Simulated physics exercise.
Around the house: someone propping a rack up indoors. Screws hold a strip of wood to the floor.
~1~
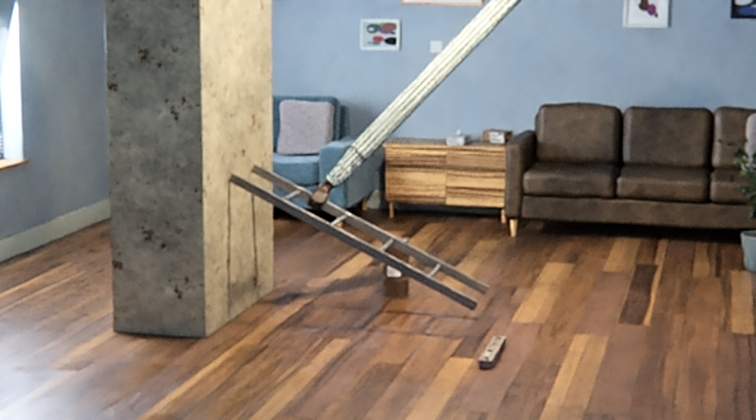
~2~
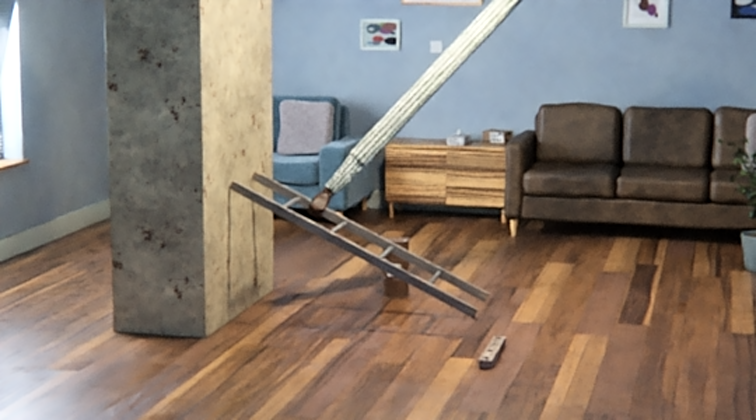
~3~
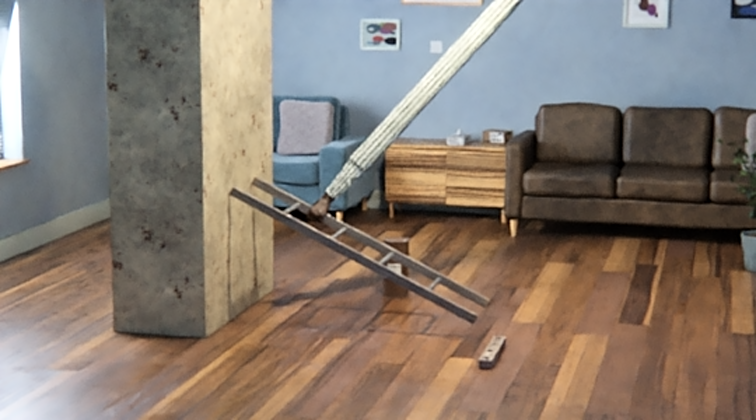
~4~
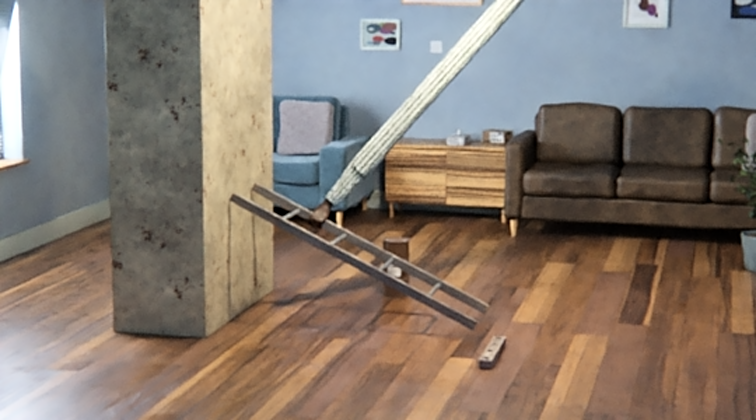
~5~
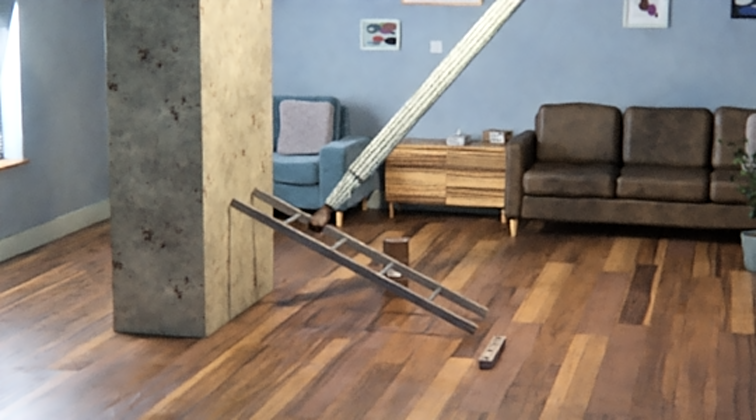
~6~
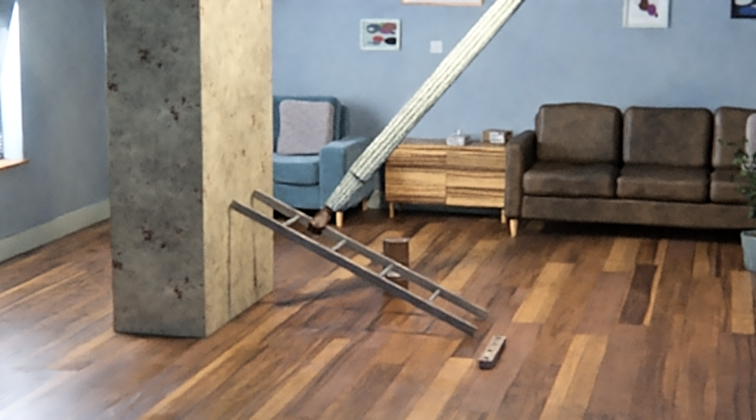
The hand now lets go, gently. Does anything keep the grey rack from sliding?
The grey rack slides out and falls.
Then, 0.28 s after the last picture, grey rack tipped 11° from how it was near (370, 285).
At rest, the grey rack slips down, near (377, 317); the bystanders in place.
